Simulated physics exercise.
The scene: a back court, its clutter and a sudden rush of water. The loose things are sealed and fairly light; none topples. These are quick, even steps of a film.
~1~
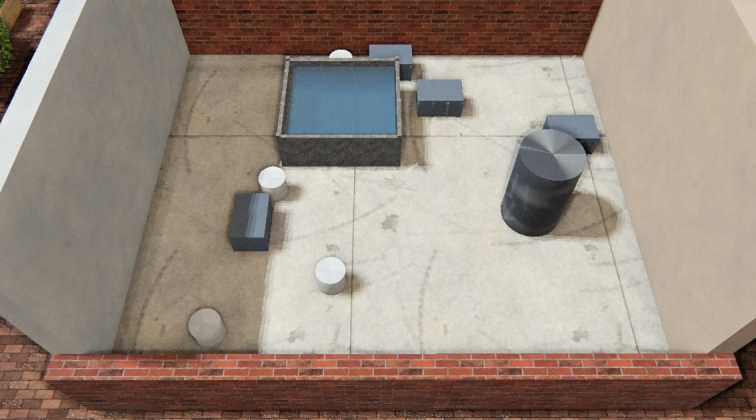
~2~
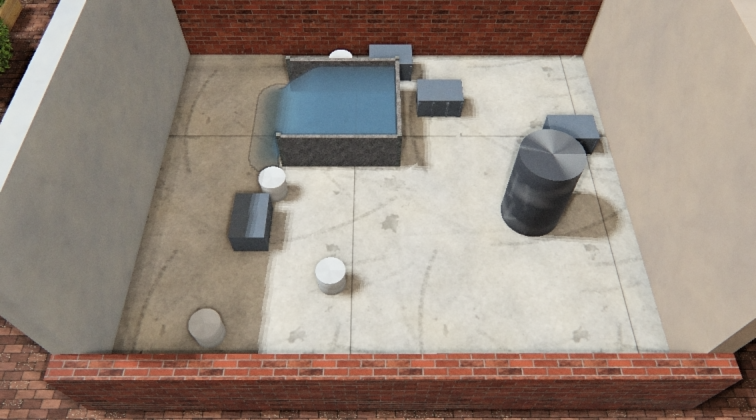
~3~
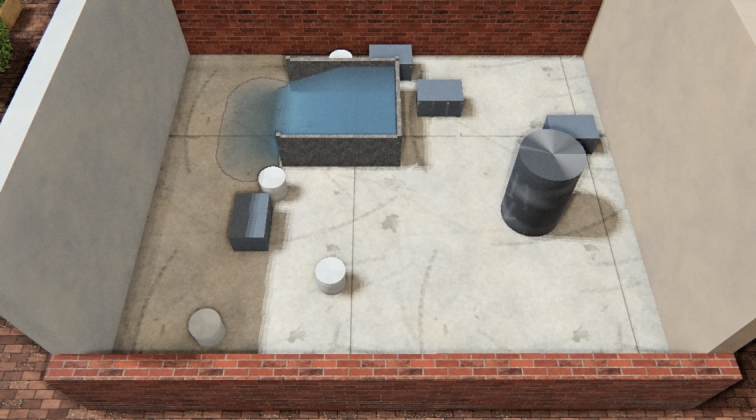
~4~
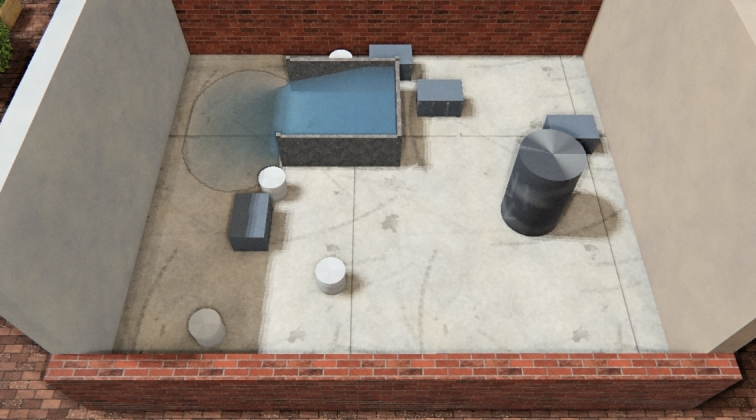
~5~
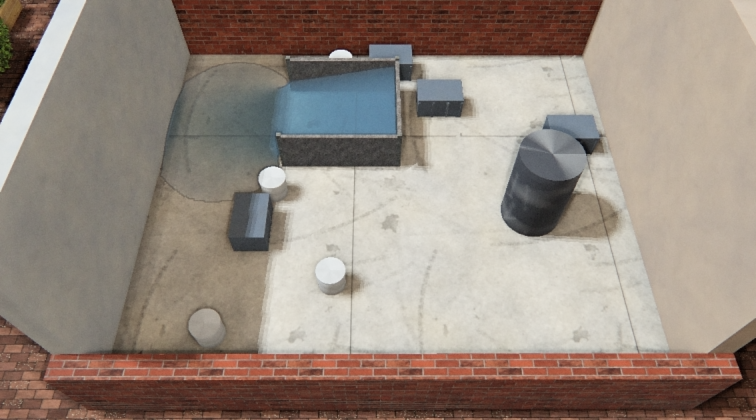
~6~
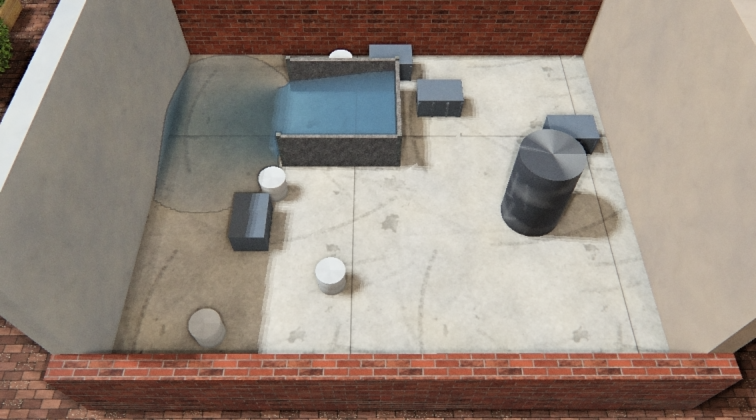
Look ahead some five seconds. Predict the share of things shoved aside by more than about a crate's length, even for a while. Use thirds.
That comes to between one and two thirds.
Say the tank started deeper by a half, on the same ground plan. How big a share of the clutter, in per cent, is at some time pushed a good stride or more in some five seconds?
Near 60 in a hundred.
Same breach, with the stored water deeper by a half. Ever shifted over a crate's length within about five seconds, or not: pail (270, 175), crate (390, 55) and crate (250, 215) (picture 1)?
As listed: Shifted that much, moved that far, no.
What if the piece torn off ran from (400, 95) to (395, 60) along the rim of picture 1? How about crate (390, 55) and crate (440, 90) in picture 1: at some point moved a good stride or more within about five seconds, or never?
One after the other: Under that, swept aside.
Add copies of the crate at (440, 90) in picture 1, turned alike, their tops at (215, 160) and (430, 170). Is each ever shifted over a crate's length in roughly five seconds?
In turn: Swept aside, less than that.
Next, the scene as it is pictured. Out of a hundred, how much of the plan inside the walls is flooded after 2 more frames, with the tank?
Roughly 20 per cent.
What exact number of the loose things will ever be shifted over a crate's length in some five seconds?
It comes to 4.
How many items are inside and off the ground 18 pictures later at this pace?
I count 2.
A moment on, 0 of 8 are well off their spots; 0 afloat.
Next, 0 of 8 are well off their spots; 0 afloat.
Later, 2 of 8 are well off their spots; 2 afloat.
In the end, 4 of 8 are well off their spots, and 4 have been at some point; 1 afloat.
